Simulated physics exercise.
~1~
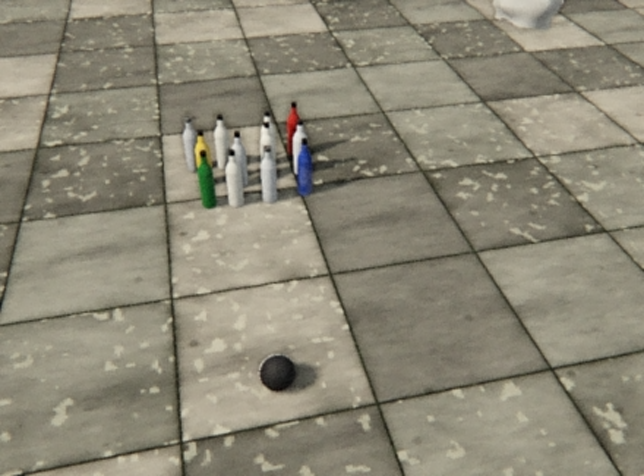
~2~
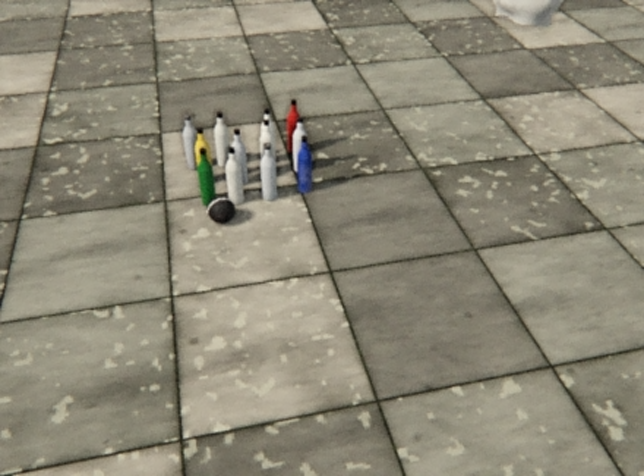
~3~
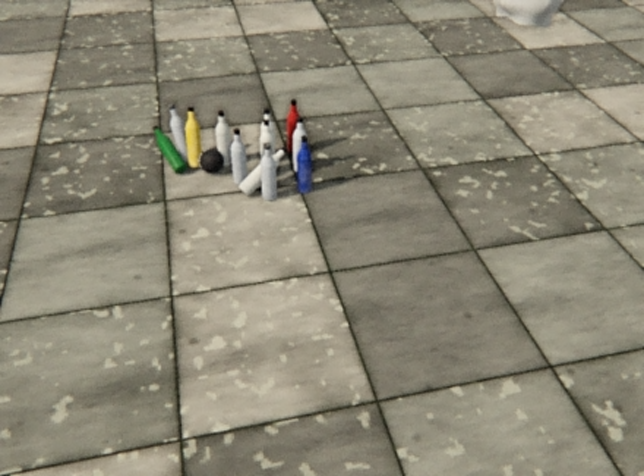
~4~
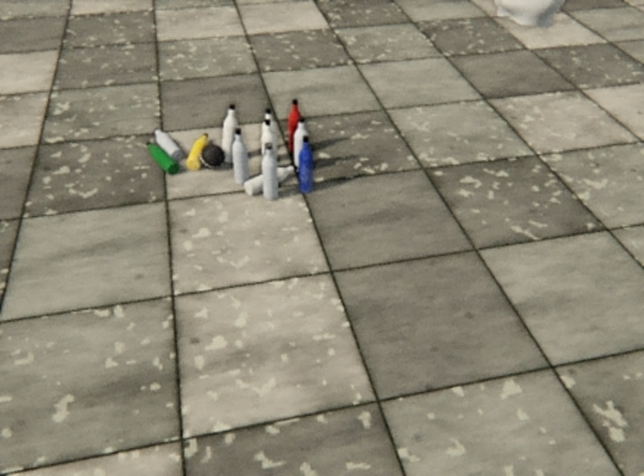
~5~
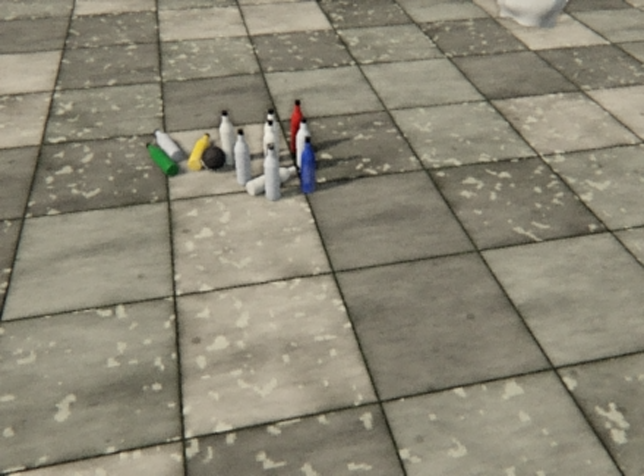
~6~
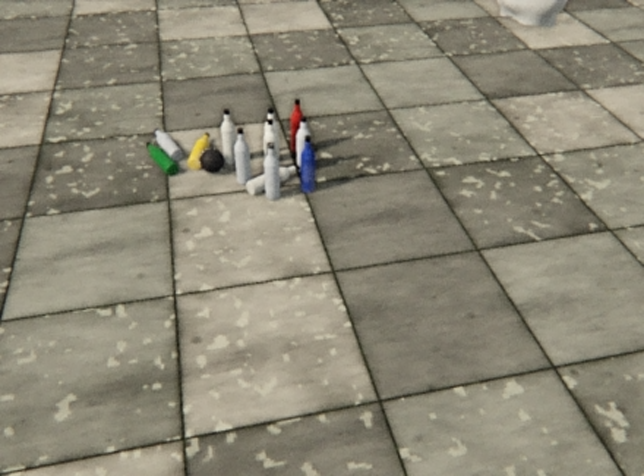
The clip shows a dark ball rolling across a tiled floor into a cluster of upright bottles, knocking down the green bottle, then the yellow one and two pale ones, before stopping among them while the rest, including the red and blue bottles, stay standing.
